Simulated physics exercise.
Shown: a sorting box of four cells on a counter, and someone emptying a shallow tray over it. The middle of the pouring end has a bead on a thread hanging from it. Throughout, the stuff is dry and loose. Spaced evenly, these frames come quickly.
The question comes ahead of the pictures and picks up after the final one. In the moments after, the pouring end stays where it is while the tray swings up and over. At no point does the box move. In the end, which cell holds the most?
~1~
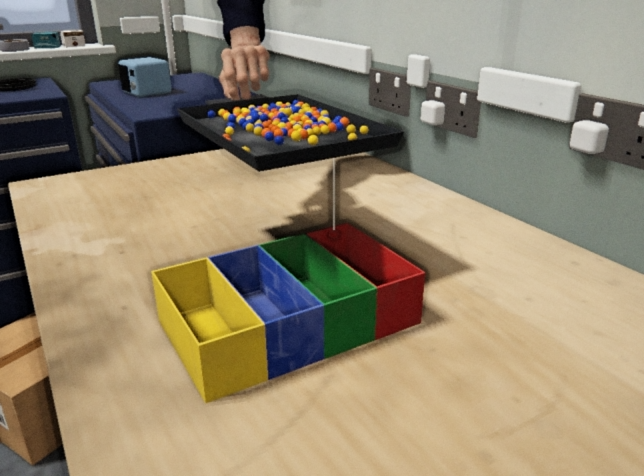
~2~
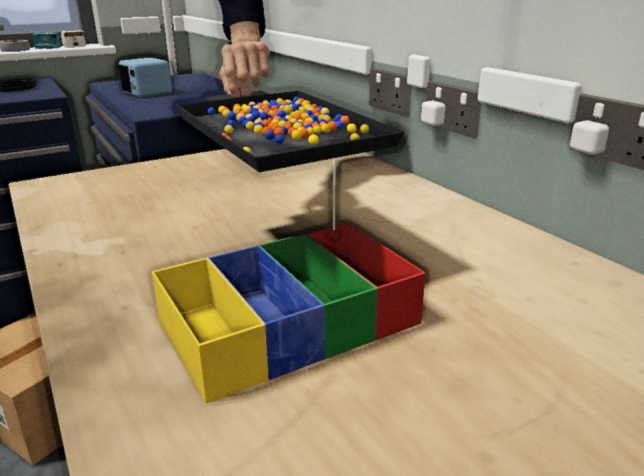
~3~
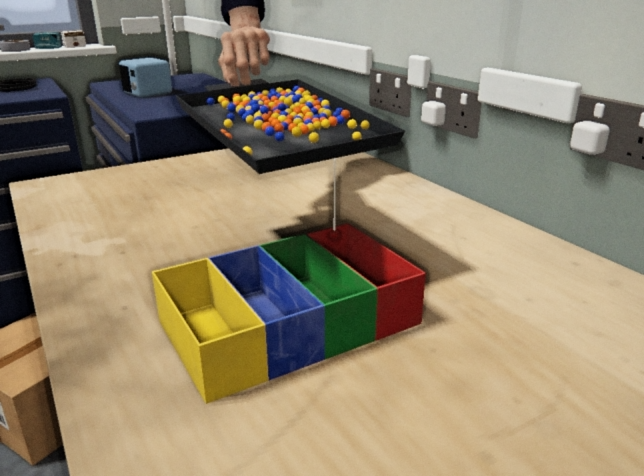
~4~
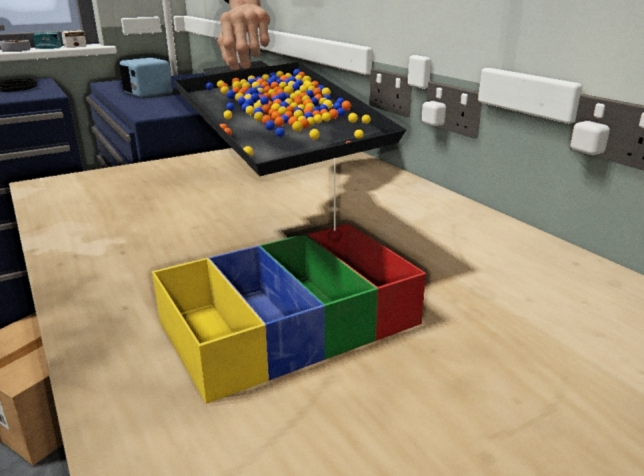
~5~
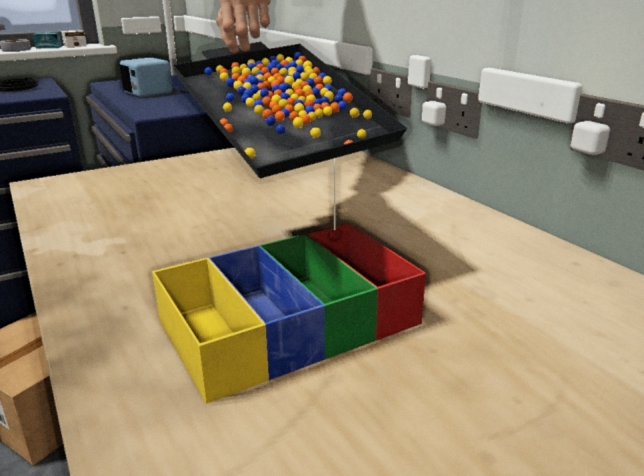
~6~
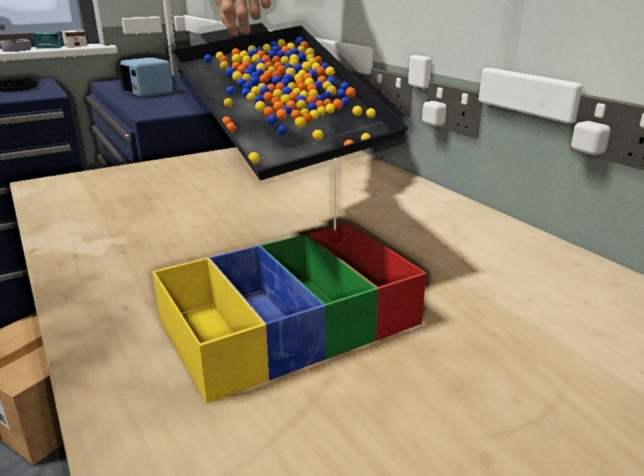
The blue cell holds the most.
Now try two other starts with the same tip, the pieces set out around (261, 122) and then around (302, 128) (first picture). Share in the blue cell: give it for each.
Close to 50 per cent, followed by close to 40 per cent.
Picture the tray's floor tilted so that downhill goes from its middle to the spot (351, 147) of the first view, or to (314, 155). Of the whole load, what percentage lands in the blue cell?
In turn some 0 and 30 per cent.
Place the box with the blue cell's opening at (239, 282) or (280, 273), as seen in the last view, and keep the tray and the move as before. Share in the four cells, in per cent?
In turn about 90 and about 90 percent.
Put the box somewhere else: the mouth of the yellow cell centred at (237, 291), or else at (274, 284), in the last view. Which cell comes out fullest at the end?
The first placement favours blue, while the second favours yellow.
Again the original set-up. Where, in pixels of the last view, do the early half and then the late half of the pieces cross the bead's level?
At about (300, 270), then at (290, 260).
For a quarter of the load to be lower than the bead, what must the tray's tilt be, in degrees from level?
Tilt: Around 70 degrees.
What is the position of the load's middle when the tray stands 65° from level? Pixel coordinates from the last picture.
Look close to (299, 184) in the last picture.
Soon, tray tipped steeply; about half on the tray; a small part in the blue cell; a stray few in the green cell; a stray few in the red cell; about a third falling or outside the box.
A while on, tray tipped past a quarter turn; a stray few on the tray; about a third in the blue cell; about a quarter in the green cell; a small part in the red cell; a stray few in the yellow cell; a small part falling or outside the box.
Towards the end, tray tipped past a quarter turn; about half in the blue cell; about a third in the green cell; a small part in the red cell; a stray few in the yellow cell; a small part falling or outside the box.
Finally, tray tipped past a quarter turn; about half in the blue cell; about a third in the green cell; a small part in the red cell; a stray few in the yellow cell; a small part outside the box.
